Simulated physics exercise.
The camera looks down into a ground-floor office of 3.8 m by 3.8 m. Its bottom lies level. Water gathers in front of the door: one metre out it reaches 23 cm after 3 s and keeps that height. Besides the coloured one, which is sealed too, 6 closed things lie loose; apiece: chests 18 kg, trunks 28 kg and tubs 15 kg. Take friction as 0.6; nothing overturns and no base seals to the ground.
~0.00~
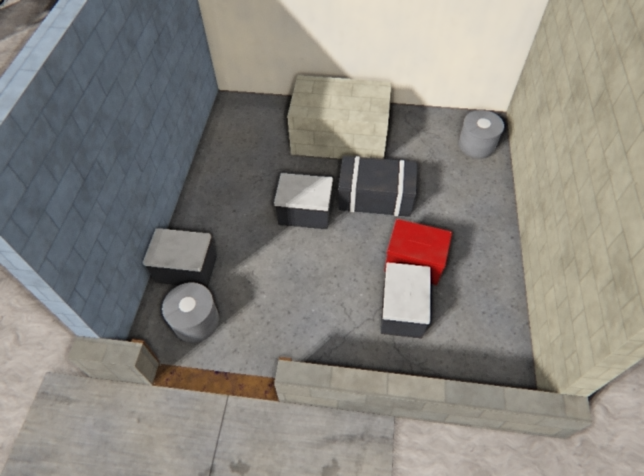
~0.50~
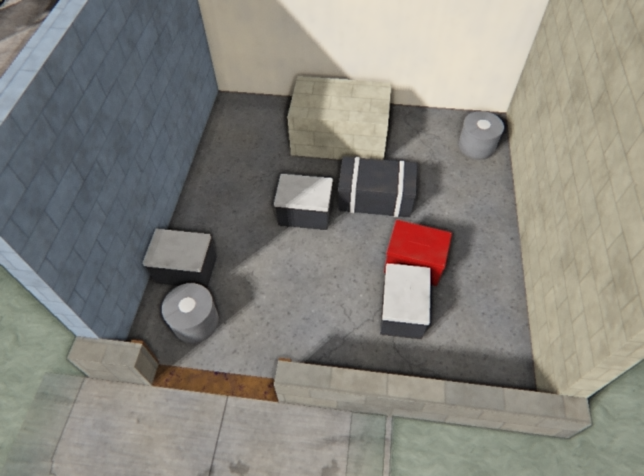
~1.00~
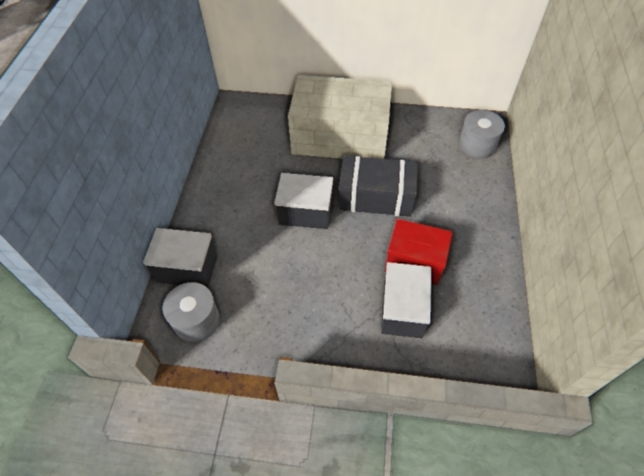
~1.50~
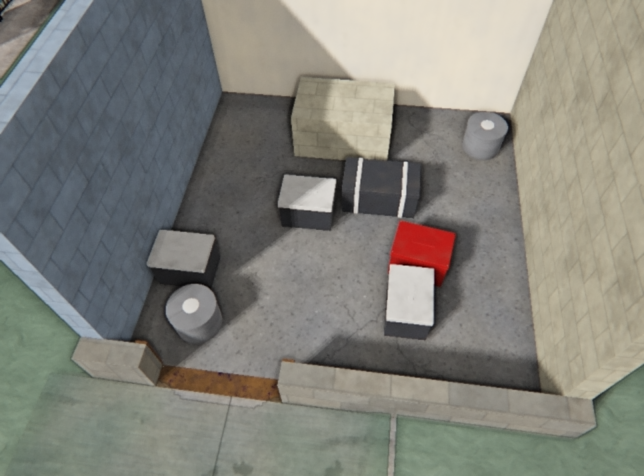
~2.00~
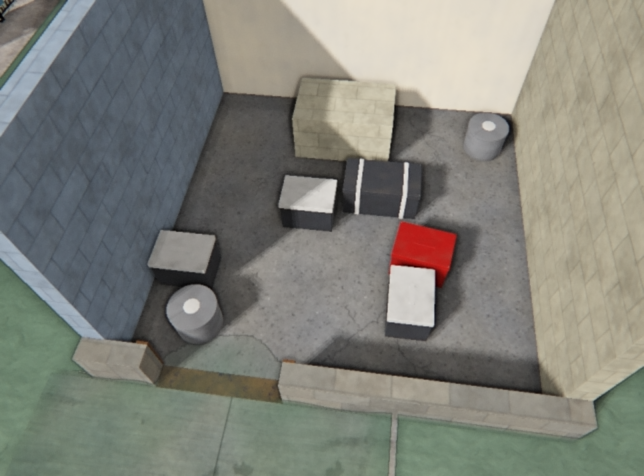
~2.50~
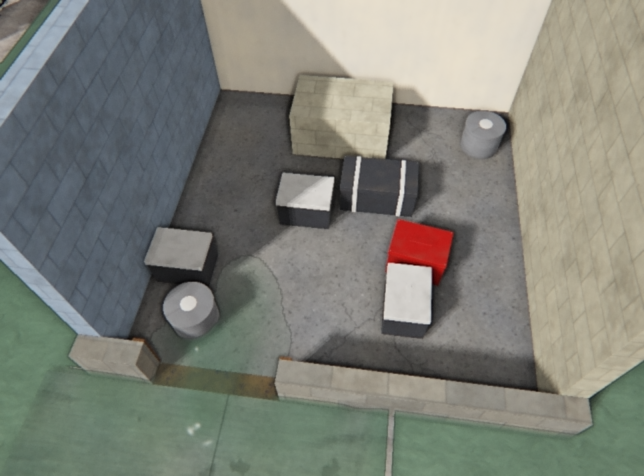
A small walled room with a grey floor and a doorway gap in its low front wall is seen from high above. A red chest sits right of centre behind a white-topped box, with a dark white-striped trunk, a large beige block, other boxes and two grey tubs around. Greenish water spreads over the ground outside, then slips through the gap onto the floor, while the objects stay still and the view shifts very slightly.
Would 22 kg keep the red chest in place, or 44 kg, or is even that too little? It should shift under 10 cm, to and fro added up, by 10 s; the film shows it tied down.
For it, the smaller load will do.
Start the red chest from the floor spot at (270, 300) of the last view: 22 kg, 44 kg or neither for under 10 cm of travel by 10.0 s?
It takes the larger.
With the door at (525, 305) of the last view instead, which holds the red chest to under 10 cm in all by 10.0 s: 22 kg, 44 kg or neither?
In that case only the higher weight holds it.
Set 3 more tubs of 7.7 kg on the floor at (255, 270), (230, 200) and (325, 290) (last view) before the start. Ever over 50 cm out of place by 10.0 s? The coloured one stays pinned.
In turn: Past it, more, past it.
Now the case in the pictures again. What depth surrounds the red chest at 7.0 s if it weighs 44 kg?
Roughly 4 cm.
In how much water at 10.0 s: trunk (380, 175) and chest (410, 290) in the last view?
Roughly 12 and 5 cm.
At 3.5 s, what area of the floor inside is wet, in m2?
About 3.5 m2.
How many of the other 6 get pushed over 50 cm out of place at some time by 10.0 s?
That makes 4.
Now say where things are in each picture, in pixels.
The red chest at (420, 241) rests on the ground; water covers 0.0 m2; 0 of 7 have shifted, in the first picture.
The red chest at (420, 242), on the bottom; water covers 0.0 m2; 0 of 7 have shifted, in the second picture.
The red chest at (421, 241), on the bottom; 0.0 m2 under water; 0 of 7 have shifted, in the third picture.
The red chest at (424, 243) rests on the ground; water covers 0.0 m2; 0 of 7 have shifted, in the fourth picture.
The red chest at (424, 244), on the bottom; 0.3 m2 under water; 0 of 7 have shifted, in the fifth picture.
The red chest at (421, 242) rests on the ground; 0.8 m2 under water; 0 of 7 have shifted, in the sixth picture.
After 3.5 s the red chest would be 0 cm from its start with 22 kg and 0 cm from its start with 44 kg; 0 cm of water round it then.
After 4.5 s the red chest would be 0 cm from its start with 22 kg and 0 cm from its start with 44 kg; 6 cm of water round it then.
After 7.0 s the red chest would be 0 cm from its start with 22 kg and 0 cm from its start with 44 kg; 4 cm of water round it then.
After 10.0 s the red chest would be 0 cm from its start with 22 kg and 0 cm from its start with 44 kg; 6 cm of water round it then.
